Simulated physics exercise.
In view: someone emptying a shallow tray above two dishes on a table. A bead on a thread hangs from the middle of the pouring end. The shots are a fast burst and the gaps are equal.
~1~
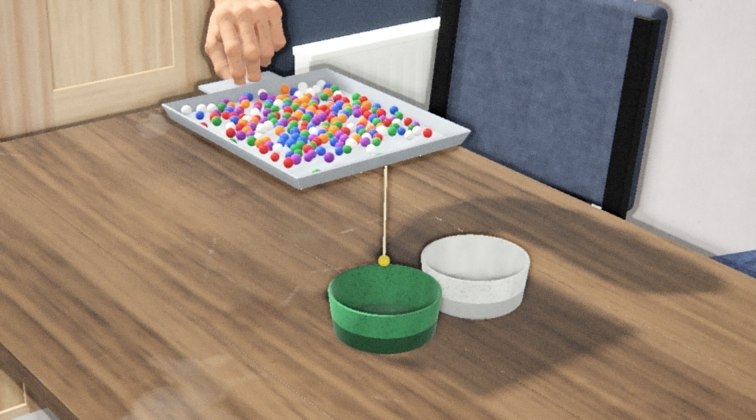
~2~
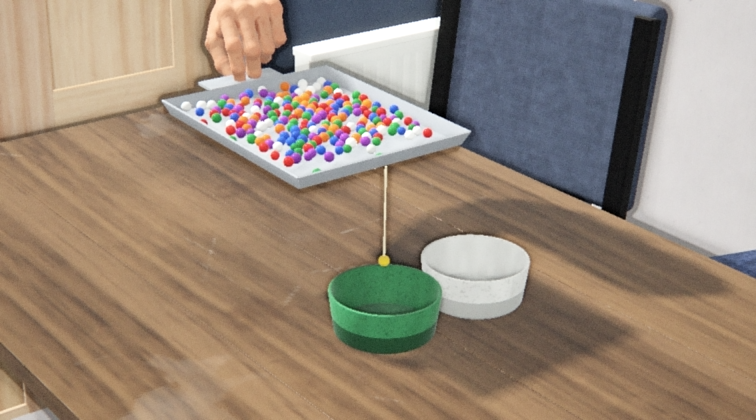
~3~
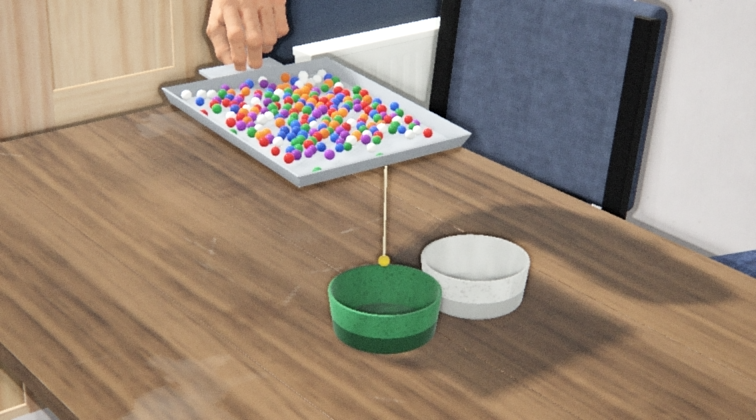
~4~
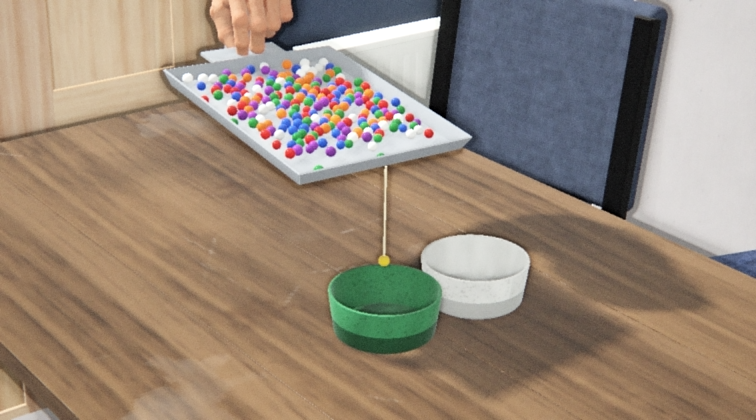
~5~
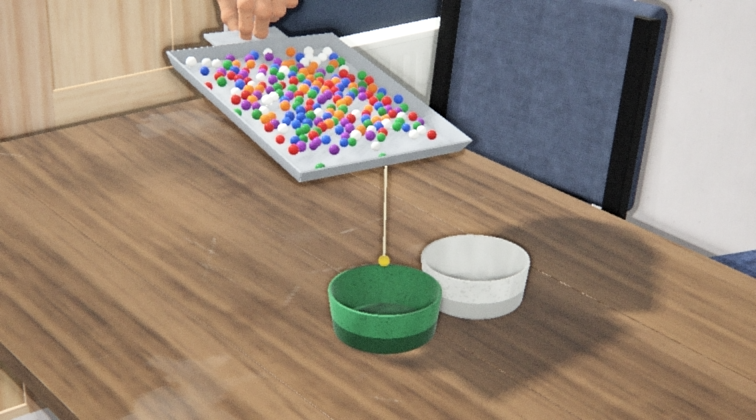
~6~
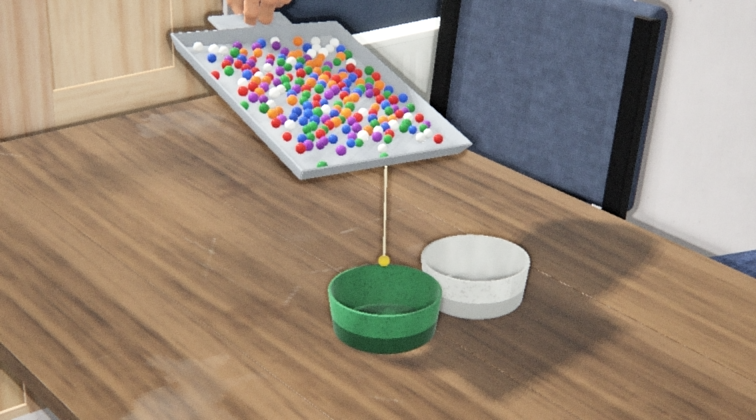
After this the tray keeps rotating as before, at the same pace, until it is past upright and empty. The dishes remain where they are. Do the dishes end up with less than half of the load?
The dishes will gather the main share.
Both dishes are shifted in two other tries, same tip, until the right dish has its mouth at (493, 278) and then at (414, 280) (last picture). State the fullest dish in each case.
Placement one: The right-positioned dish. Placement two: The right-positioned dish.
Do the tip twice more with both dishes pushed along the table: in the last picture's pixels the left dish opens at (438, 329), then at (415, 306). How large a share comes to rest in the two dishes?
10 %, 70 %.
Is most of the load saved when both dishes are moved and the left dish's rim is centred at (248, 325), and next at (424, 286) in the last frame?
The dishes end up with the lesser share in the first try and the greater share in the second.
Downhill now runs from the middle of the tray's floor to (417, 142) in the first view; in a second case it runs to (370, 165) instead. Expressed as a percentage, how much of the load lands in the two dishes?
The share is 90 per cent in the first and 50 per cent in the second.
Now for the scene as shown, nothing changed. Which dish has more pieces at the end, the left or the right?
The one in question is the right-side one.
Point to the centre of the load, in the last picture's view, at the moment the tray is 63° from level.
The load is centred around (446, 207).
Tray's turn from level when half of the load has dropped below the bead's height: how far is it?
It is at around 65 degrees.
Shortly afterwards, tray tipped steeply; near half on the tray; a little in the left dish; near a quarter in the right dish; a little outside both; near a quarter in the air.
Next, tray tipped past a quarter turn; near a quarter in the left dish; near two thirds in the right dish; a little outside both.
Some moments later, tray tipped past a quarter turn; near a quarter in the left dish; near two thirds in the right dish; a little outside both.
In the end, tray tipped past a quarter turn; near a quarter in the left dish; near two thirds in the right dish; a little outside both.
